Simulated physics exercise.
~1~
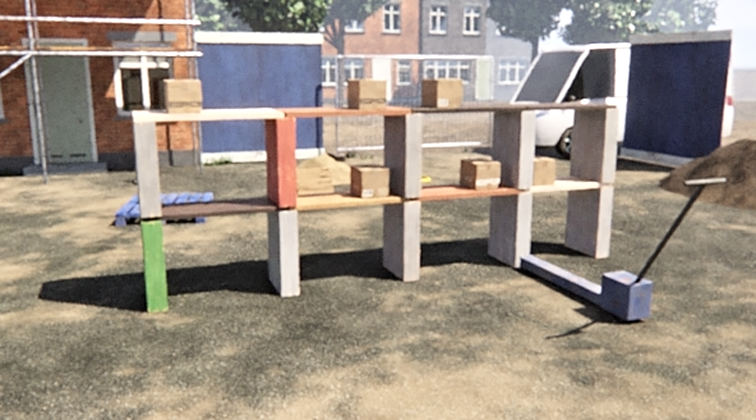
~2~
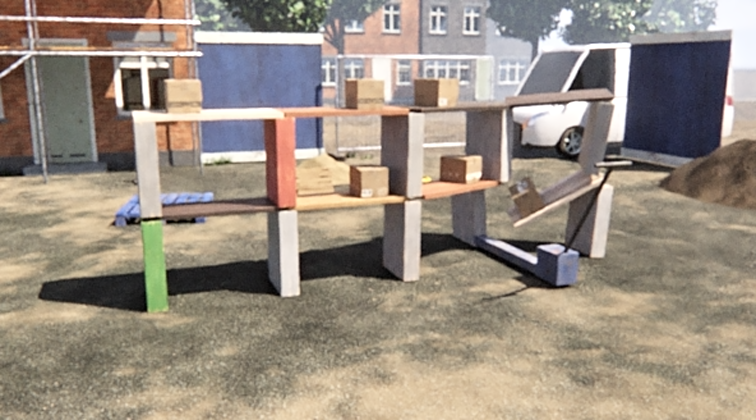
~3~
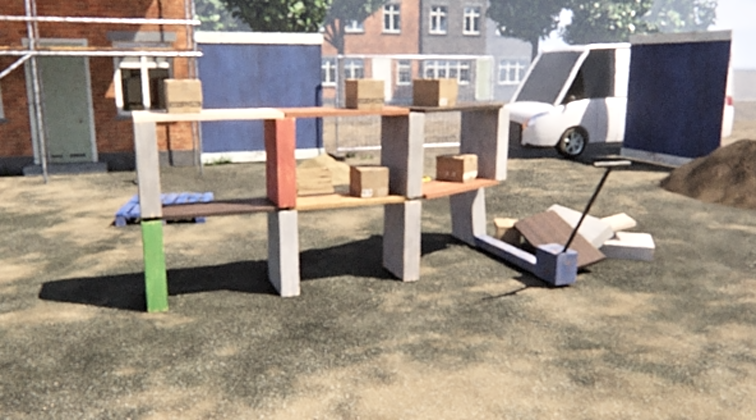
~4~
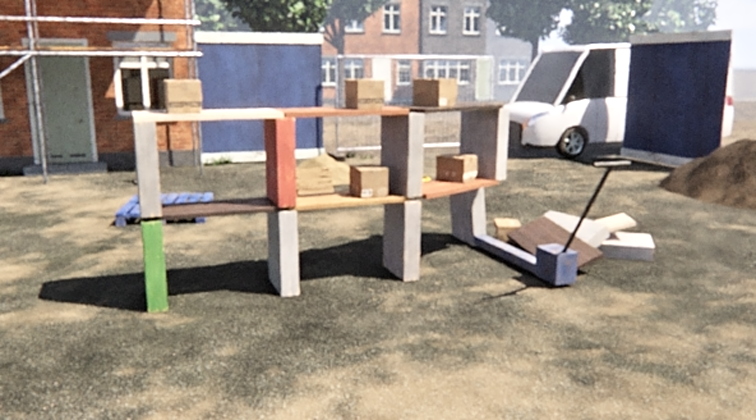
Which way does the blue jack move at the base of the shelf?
The jack moves to the left, then stays still.
